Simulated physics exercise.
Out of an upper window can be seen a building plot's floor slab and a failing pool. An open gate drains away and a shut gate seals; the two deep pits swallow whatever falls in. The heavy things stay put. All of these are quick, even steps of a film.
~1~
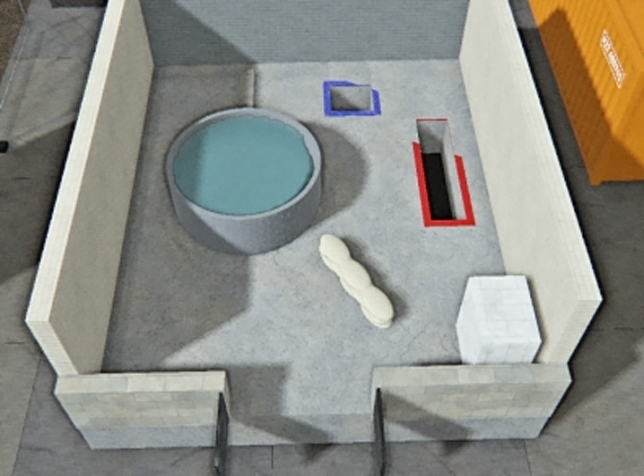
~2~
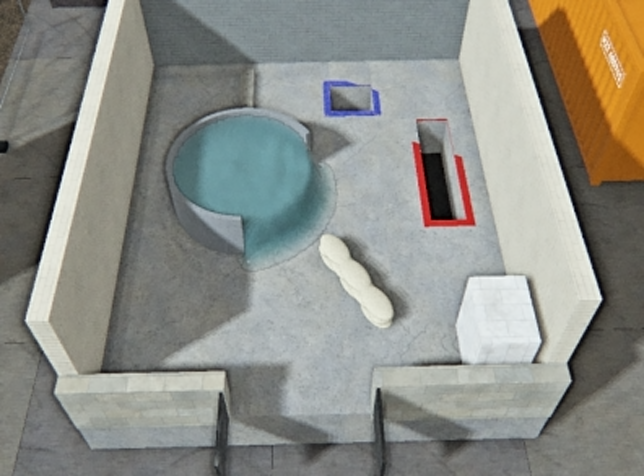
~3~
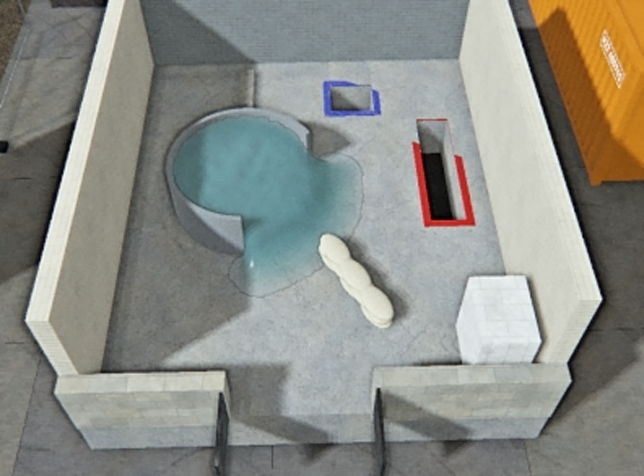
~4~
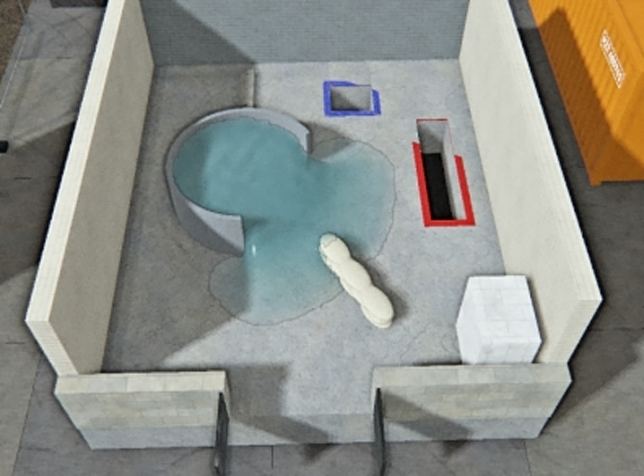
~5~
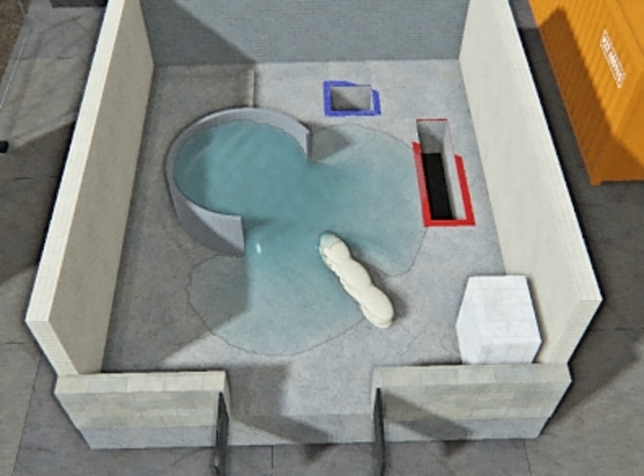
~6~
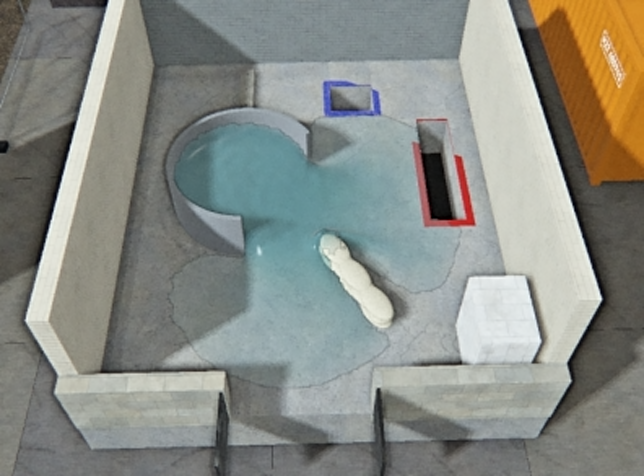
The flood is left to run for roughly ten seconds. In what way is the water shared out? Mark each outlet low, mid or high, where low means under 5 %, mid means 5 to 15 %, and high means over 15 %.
Marks - gate: High, red pit: High, blue pit: Low.
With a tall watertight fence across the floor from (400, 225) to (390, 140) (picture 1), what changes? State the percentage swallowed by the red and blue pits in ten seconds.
I'd give red roughly 14 % and blue roughly 12 %.
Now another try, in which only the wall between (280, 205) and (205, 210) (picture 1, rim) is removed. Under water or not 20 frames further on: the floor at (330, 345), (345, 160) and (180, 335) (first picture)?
As listed: Wet, not flooded, wet.
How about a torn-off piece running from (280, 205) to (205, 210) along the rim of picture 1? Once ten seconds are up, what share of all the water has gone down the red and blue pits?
Red 2 %, blue 0 %.
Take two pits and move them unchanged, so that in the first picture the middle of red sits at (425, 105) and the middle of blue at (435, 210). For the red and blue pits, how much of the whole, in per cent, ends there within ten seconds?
Red has 12 parts of a hundred and blue has 35.
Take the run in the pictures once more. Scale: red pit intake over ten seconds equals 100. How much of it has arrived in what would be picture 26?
My estimate is close to 65 per cent.
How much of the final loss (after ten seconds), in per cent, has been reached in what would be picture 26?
Approximately 60 %.
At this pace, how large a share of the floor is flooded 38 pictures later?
Estimate: Near 60 %.
A moment on, water covers 40 % of the floor; the gate 3 %, the red pit 8 %, the blue pit 0 %.
Next, water covers 45 % of the floor; the gate 10 %, the red pit 17 %, the blue pit 0 %.
Then, water covers 50 % of the floor; the gate 18 %, the red pit 25 %, the blue pit 0 %.
Later, water covers 60 % of the floor; the gate 26 %, the red pit 36 %, the blue pit 1 %.
In the end, water covers 65 % of the floor; the gate 32 %, the red pit 39 %, the blue pit 2 %.
